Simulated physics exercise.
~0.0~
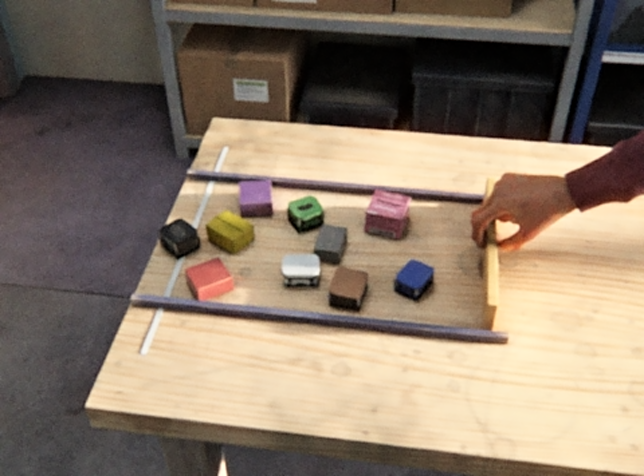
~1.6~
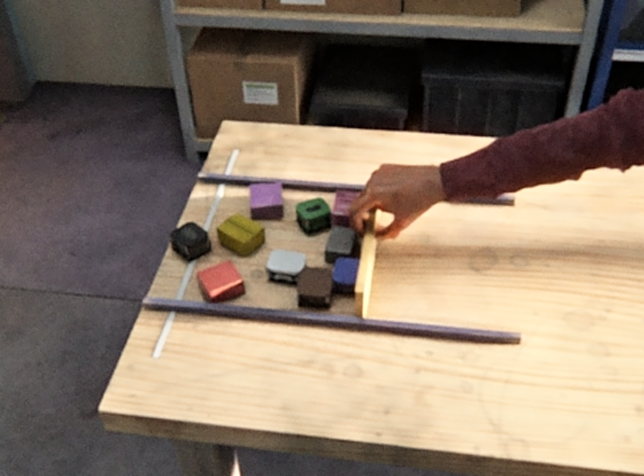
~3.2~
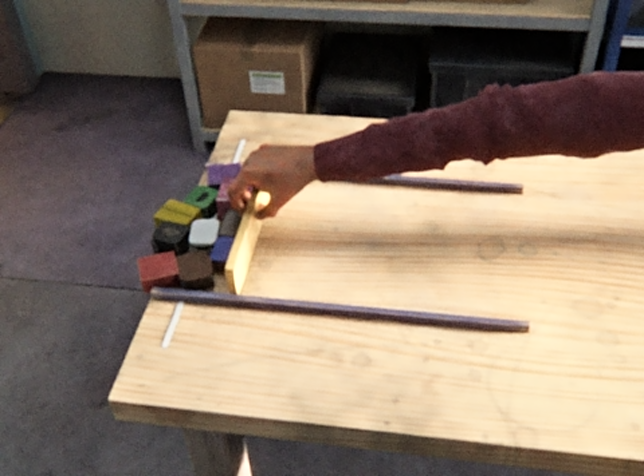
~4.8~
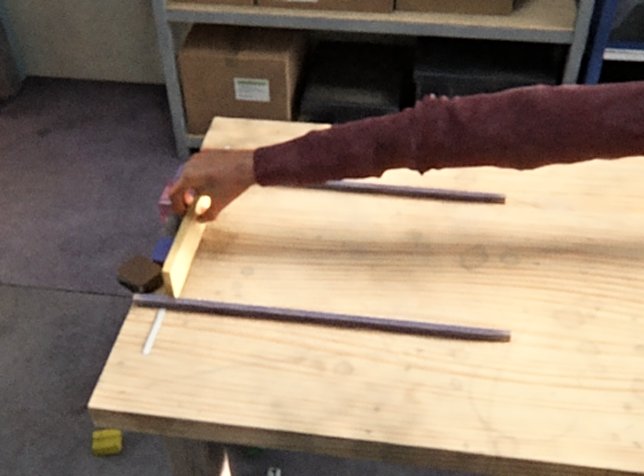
A hand slid an upright wooden board leftward between two rails, gathering scattered colorful little blocks and pushing them toward the table's end, until most dropped out of sight, leaving a dark one and a blue one beside the board at the edge.
